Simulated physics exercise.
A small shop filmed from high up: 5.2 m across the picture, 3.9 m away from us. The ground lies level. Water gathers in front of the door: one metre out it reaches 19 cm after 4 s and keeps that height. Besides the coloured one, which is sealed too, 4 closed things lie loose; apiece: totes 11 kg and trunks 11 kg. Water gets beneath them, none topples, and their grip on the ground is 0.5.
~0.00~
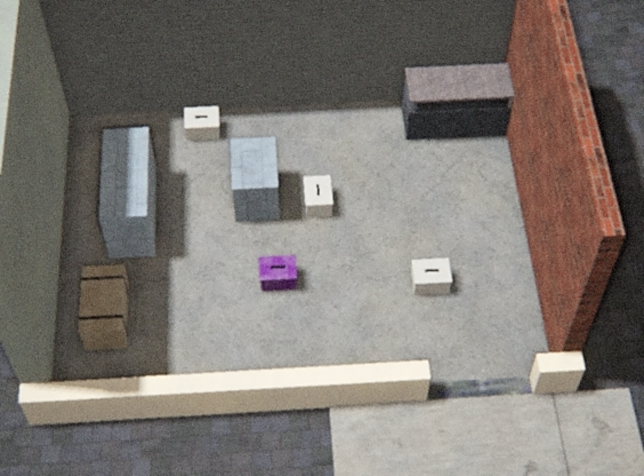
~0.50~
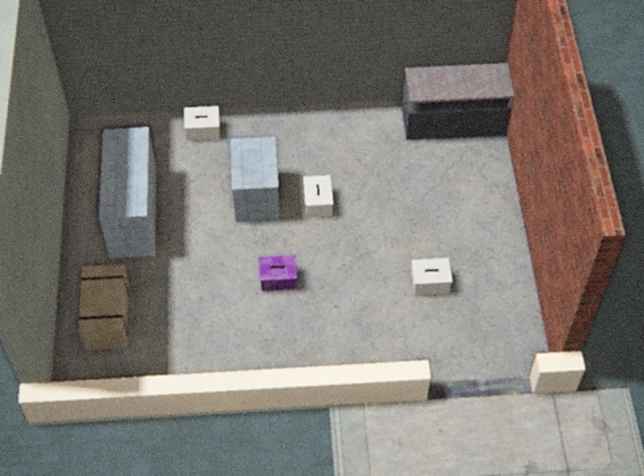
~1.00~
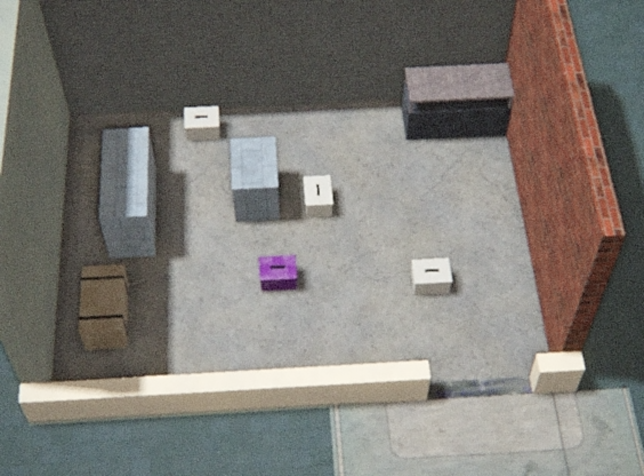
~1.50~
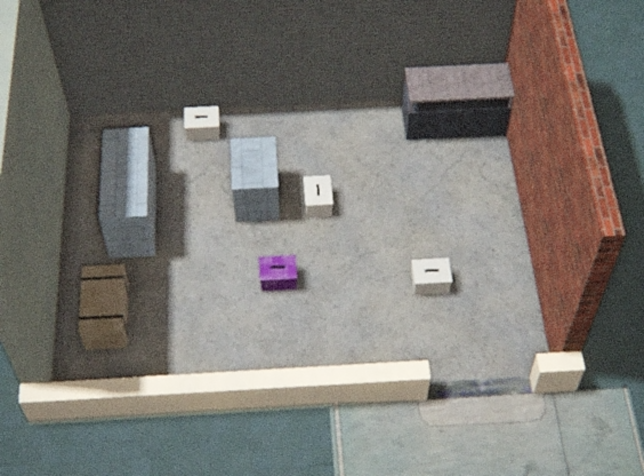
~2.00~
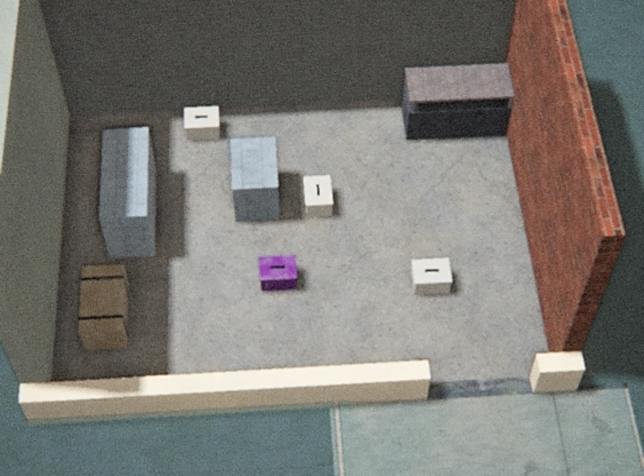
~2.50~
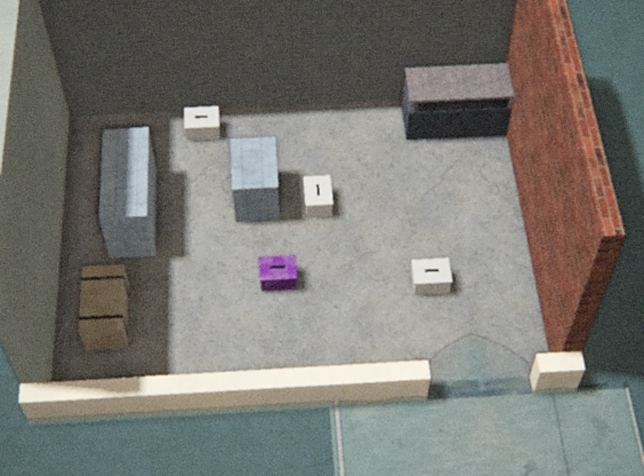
Water spreads over the ground outside the shop and slightly through the doorway, while the boxes stay still.
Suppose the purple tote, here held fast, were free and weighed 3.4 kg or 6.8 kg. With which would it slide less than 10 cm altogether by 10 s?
For it, only the higher weight holds it.
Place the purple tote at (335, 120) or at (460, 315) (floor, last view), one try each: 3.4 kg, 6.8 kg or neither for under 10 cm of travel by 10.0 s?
In that order: Neither is enough; neither holds.
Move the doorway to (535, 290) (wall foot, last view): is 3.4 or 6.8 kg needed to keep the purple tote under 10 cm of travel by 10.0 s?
Then only the higher weight holds it.
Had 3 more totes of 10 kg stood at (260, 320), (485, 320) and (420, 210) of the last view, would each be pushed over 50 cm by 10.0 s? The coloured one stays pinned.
In that order: Short of it, over, over.
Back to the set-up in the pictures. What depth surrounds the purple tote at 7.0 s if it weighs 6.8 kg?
Roughly 1 cm.
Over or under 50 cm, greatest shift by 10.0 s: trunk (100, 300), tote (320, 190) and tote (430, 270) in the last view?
In turn: Less, under, over.
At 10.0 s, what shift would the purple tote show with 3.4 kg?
Roughly 60 cm.
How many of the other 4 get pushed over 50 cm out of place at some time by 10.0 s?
I count 1.
After 3.5 s the purple tote would be 0 cm from its start with 3.4 kg and 0 cm from its start with 6.8 kg; 0 cm of water round it then.
After 4.5 s the purple tote would be 0 cm from its start with 3.4 kg and 0 cm from its start with 6.8 kg; 0 cm of water round it then.
After 7.0 s the purple tote would be 18 cm from its start with 3.4 kg and 0 cm from its start with 6.8 kg; 1 cm of water round it then.
After 10.0 s the purple tote would be 59 cm from its start with 3.4 kg and 0 cm from its start with 6.8 kg; 4 cm of water round it then.
